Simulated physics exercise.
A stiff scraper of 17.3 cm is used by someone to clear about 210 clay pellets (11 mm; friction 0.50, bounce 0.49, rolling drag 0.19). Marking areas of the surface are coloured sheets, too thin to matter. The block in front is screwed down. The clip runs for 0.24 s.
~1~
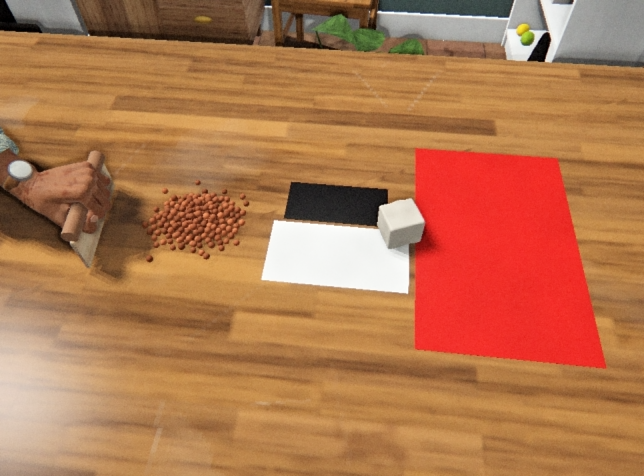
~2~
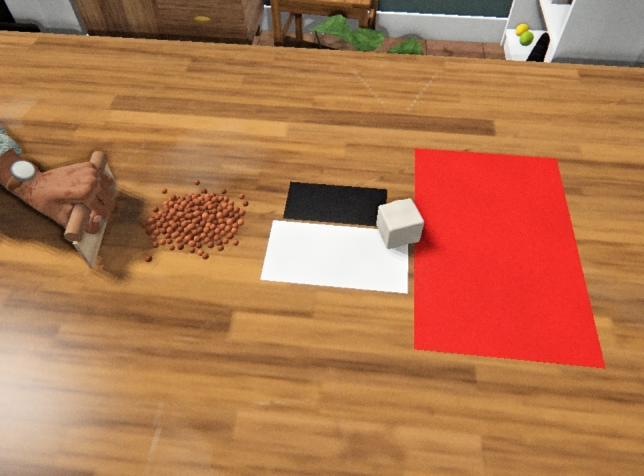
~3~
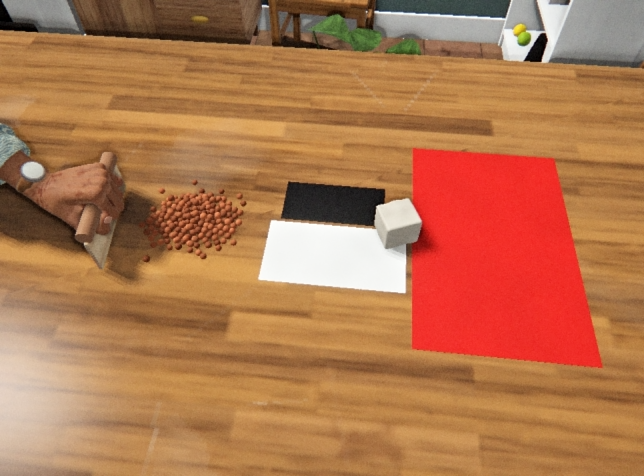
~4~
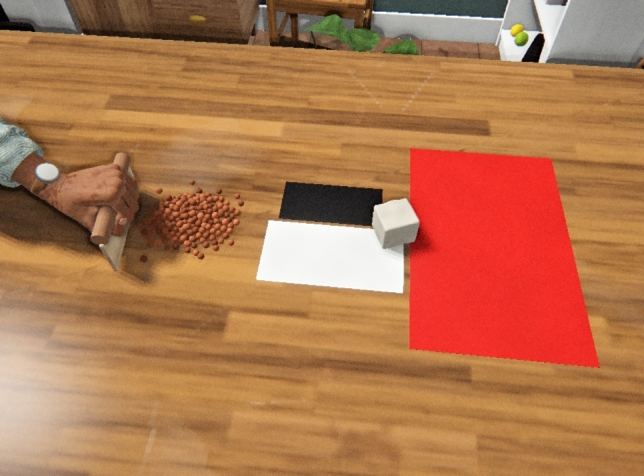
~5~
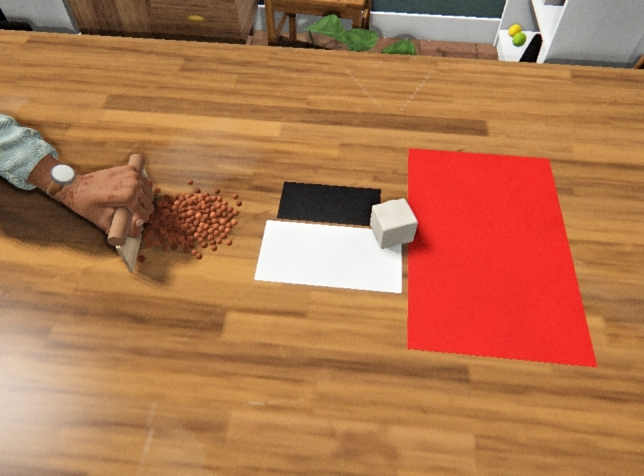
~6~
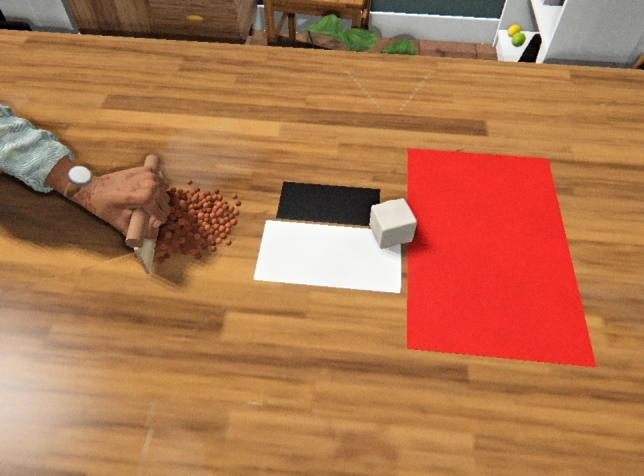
A hand with a scraper sliding right across a wooden surface and pressing into a pile of small reddish-brown pieces.
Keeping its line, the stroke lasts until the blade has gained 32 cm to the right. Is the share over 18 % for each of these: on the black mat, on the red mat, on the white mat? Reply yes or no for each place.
Black mat: Yes; red mat: No; white mat: Yes.
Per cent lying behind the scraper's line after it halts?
Around 20 per cent.
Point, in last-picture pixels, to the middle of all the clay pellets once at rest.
(318, 223).
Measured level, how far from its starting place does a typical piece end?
Level distance: Near 22 cm.
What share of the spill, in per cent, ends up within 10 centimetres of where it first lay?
10% or so.
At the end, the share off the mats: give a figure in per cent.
I'd put it near 25 per cent.
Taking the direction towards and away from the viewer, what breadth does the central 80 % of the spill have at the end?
Close to 18 cm from front to back.
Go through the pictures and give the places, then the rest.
Scraper from (76, 246) to (102, 166); moved 0.0 cm; pieces shifted so far, 0; middle of the spill at (199, 214); white mat at (338, 255); black mat at (337, 204); red mat at (496, 241); block at (402, 213), in the first frame.
Scraper from (79, 246) to (105, 166); moved 0.6 cm; pieces shifted so far, 0; middle of the spill at (198, 214), in the second frame.
Scraper from (89, 247) to (114, 166); moved 2.6 cm; pieces shifted so far, 0; middle of the spill at (196, 214), in the third frame.
Scraper from (105, 249) to (127, 167); moved 5.3 cm; pieces shifted so far, 0; middle of the spill at (193, 214), in the fourth frame.
Scraper from (121, 251) to (142, 169); moved 8.1 cm; pieces shifted so far, 4; middle of the spill at (191, 214), in the fifth frame.
Scraper from (139, 252) to (157, 170); moved 10.8 cm; pieces shifted so far, 149; middle of the spill at (193, 213); white mat at (330, 255); black mat at (329, 204); red mat at (487, 241); block at (394, 213), in the sixth frame.
Then, 0.21 s after the last picture, scraper 23 cm from its start, spill 17 cm wide; white mat 15 %, off the mats 85 %.
Then, 0.43 s after the last picture, scraper 32 cm from its start, spill 19 cm wide; white mat 50 %, black mat 30 %, off the mats 20 %.
Then, 0.62 s after the last picture, scraper 32 cm from its start, spill 20 cm wide; white mat 45 %, black mat 30 %, off the mats 25 %.
In the end, white mat 45 %, black mat 30 %, red mat 0 %, off the mats 25 %.
